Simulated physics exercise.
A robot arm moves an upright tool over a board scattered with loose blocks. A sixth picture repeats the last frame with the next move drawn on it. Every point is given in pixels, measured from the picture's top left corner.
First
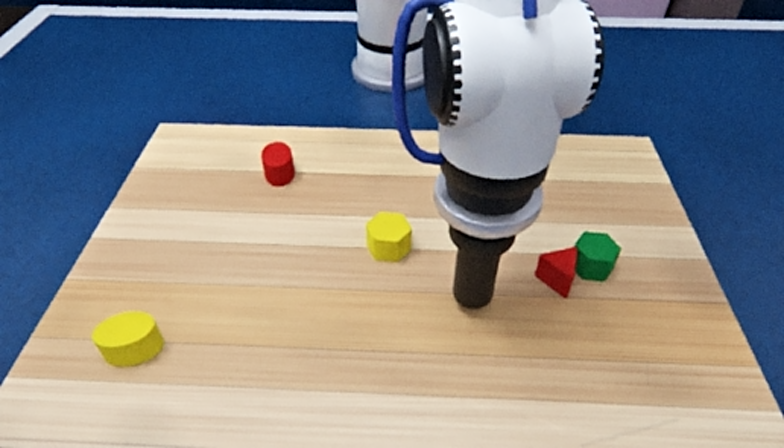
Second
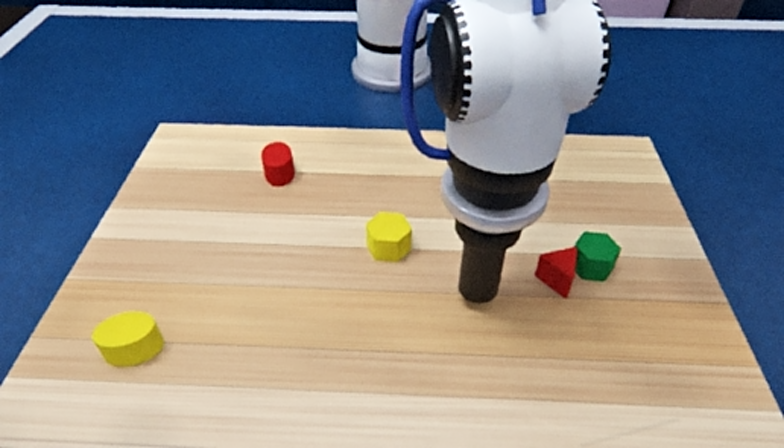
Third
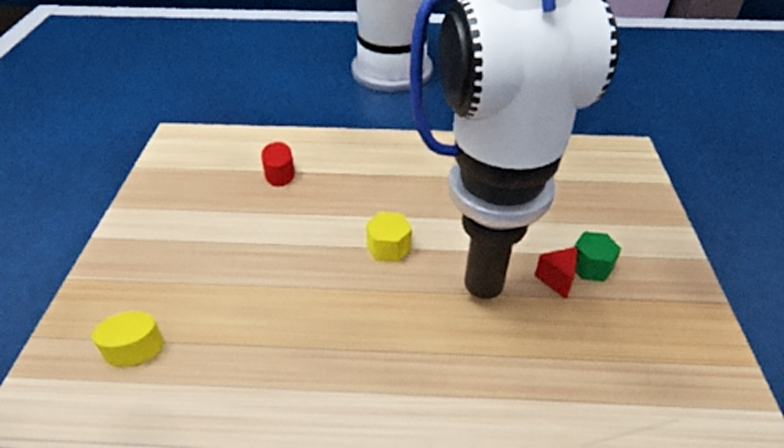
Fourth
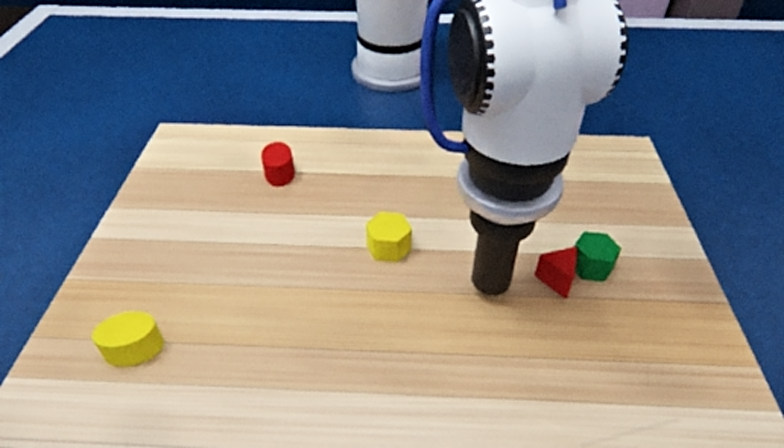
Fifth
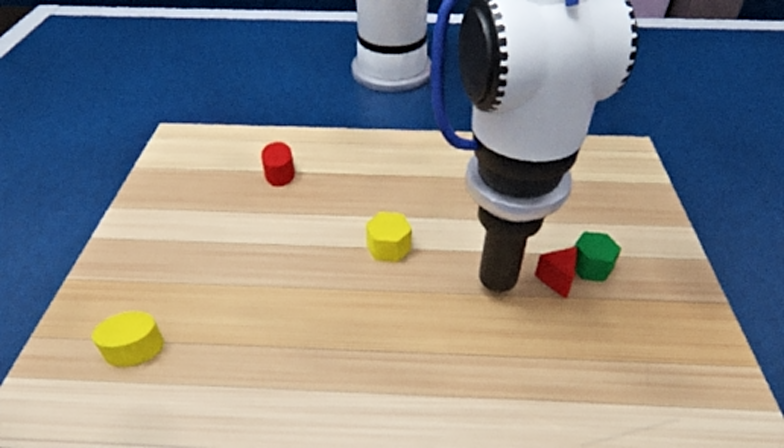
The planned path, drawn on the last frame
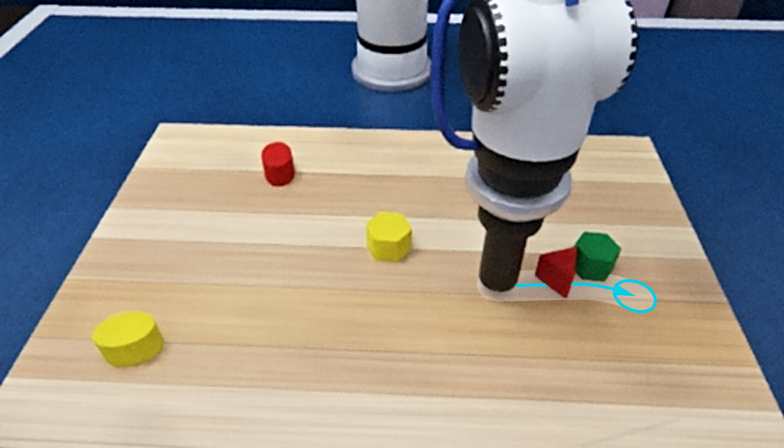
A robot arm moves its upright tool slightly right across a board of still blocks.
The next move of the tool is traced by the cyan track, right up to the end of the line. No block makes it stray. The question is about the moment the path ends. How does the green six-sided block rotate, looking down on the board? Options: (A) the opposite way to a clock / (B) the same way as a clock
That would be B.
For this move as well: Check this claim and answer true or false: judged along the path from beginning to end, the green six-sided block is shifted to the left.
My answer: True.
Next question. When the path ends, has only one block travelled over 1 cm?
I believe not.
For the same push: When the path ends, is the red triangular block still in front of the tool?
I believe not.
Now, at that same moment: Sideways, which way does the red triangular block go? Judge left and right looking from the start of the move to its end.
Well, taking the path from its start to its end as straight ahead, the red triangular block moves to the left.
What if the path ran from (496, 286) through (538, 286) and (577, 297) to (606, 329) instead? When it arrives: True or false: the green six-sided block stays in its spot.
My answer: False.
The drawn path runs from (496, 286) over (564, 284) to (635, 296).
The first path, step by step. One third of the way, tool at (545, 276); red triangular block at (579, 255); green six-sided block at (612, 242).
Two thirds of the way, tool at (592, 276); red triangular block at (598, 241), turned 35° anticlockwise; green six-sided block at (629, 235), turned 50° clockwise.
At the end, tool at (639, 287); red triangular block at (599, 241), turned 40° anticlockwise; green six-sided block at (629, 234), turned 50° clockwise.
